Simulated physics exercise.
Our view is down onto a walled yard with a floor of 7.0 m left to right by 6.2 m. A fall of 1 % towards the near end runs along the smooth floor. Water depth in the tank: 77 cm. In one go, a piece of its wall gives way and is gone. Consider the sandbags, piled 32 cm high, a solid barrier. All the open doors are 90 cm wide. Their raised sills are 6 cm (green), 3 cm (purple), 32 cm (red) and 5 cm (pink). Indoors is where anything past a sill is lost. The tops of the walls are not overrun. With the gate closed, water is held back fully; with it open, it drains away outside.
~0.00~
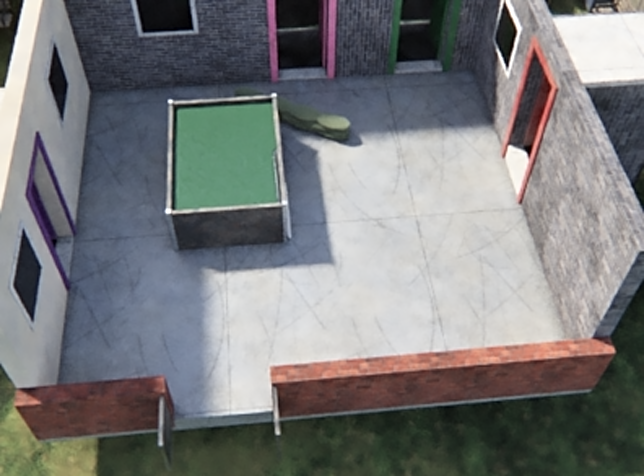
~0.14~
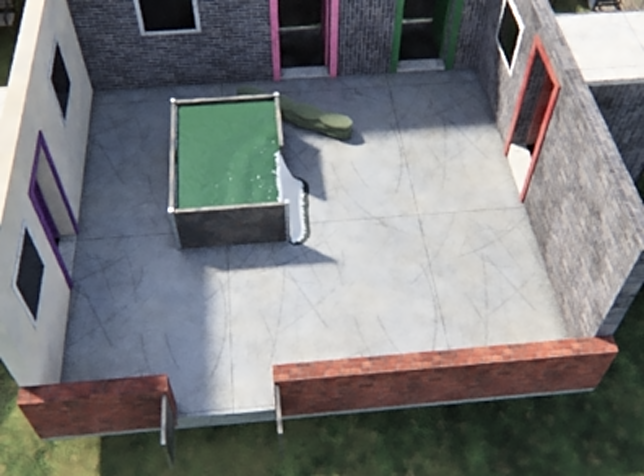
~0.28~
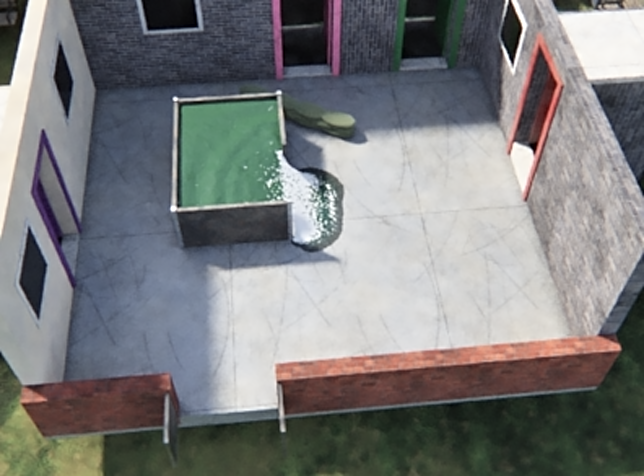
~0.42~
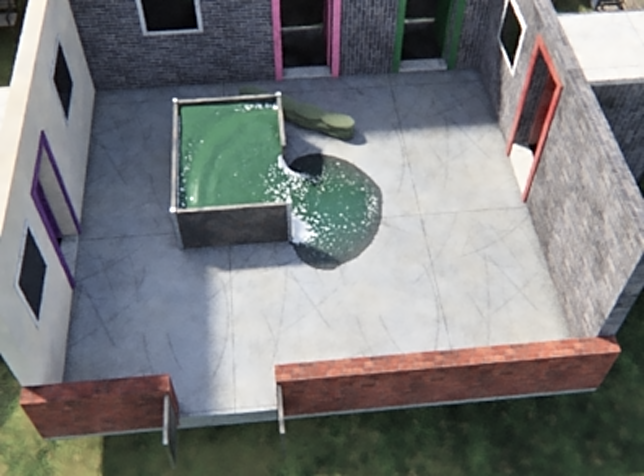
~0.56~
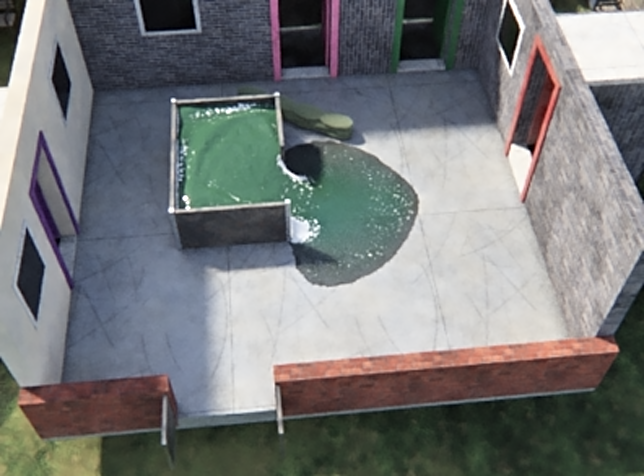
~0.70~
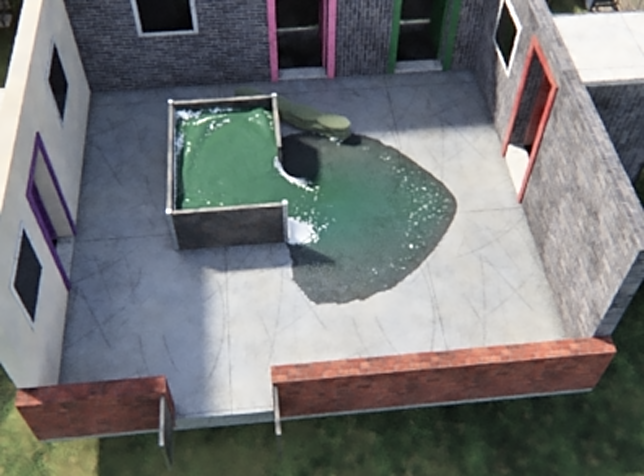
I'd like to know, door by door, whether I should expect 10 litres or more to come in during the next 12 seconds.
The green door will most likely bust the limit; the purple door will most likely bust the limit; the red door will most likely respect the limit; the pink door will most likely bust the limit.
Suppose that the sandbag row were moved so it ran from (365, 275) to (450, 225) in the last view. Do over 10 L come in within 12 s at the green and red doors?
Against the limit, the green door goes beyond it and the red door goes beyond it.
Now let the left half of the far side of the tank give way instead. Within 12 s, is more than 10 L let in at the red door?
Note: Red door, short of the limit.
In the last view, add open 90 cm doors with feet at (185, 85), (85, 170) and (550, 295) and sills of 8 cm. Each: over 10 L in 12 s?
Result in order - not enough, not enough, more than that.
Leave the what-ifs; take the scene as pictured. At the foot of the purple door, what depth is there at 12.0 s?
Average: ~ 6.5 cm.
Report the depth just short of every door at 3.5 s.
In centimetres - green: 13, purple: 0, red: 19, pink: 0.
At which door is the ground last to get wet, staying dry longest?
Door: Purple.
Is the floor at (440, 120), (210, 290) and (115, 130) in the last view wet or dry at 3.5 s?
The first point is awash, the second is not yet hit and the third is not yet hit.
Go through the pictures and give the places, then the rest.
Still water, 77 cm deep, in the tank at (225, 154), in the first picture.
Water pours out at (283, 197) and has run 0.7 m, to (295, 243); typically 9 cm deep outside, 77 cm at the tank's back, in the second picture.
Water pours out at (286, 198) and has run 0.9 m, to (332, 179); typically 12 cm deep outside, 77 cm at the tank's back, in the third picture.
The front is at (373, 186), 1.5 m from the gap at (285, 200); 2.4 m2 of floor is under water; 72 cm left at the back of the tank, in the fourth picture.
The front is at (410, 192), 2.0 m from the gap at (284, 200); 4.1 m2 of floor is under water; 65 cm left at the back of the tank, in the fifth picture.
The front is at (451, 204), 2.7 m from the gap at (281, 201); 6.1 m2 of floor is under water; 66 cm left at the back of the tank, in the sixth picture.
After 1.4 s water covers 35 % of the floor and is deepest (39 cm) near (298, 221); green door not reached, purple door not reached, red door 26 cm at the sill, 0 L in, pink door not reached.
After 2.2 s water covers 40 % of the floor and is deepest (50 cm) near (553, 367); green door not reached, purple door not reached, red door 28 cm at the sill, 0 L in, pink door not reached.
After 3.5 s water covers 45 % of the floor and is deepest (28 cm) near (540, 290); green door 13 cm at the sill, 11 L in, purple door not reached, red door 19 cm at the sill, 0 L in, pink door not reached.
After 7.0 s water covers 85 % of the floor and is deepest (16 cm) near (566, 366); green door 10 cm at the sill, 73 L in, purple door 5 cm at the sill, 0 L in, red door 11 cm at the sill, 0 L in, pink door 5 cm at the sill, 0 L in.
After 12.0 s water covers 95 % of the floor and is deepest (10 cm) near (99, 237); green door 5 cm at the sill, 91 L in, purple door 7 cm at the sill, 44 L in, red door 7 cm at the sill, 0 L in, pink door 6 cm at the sill, 49 L in.
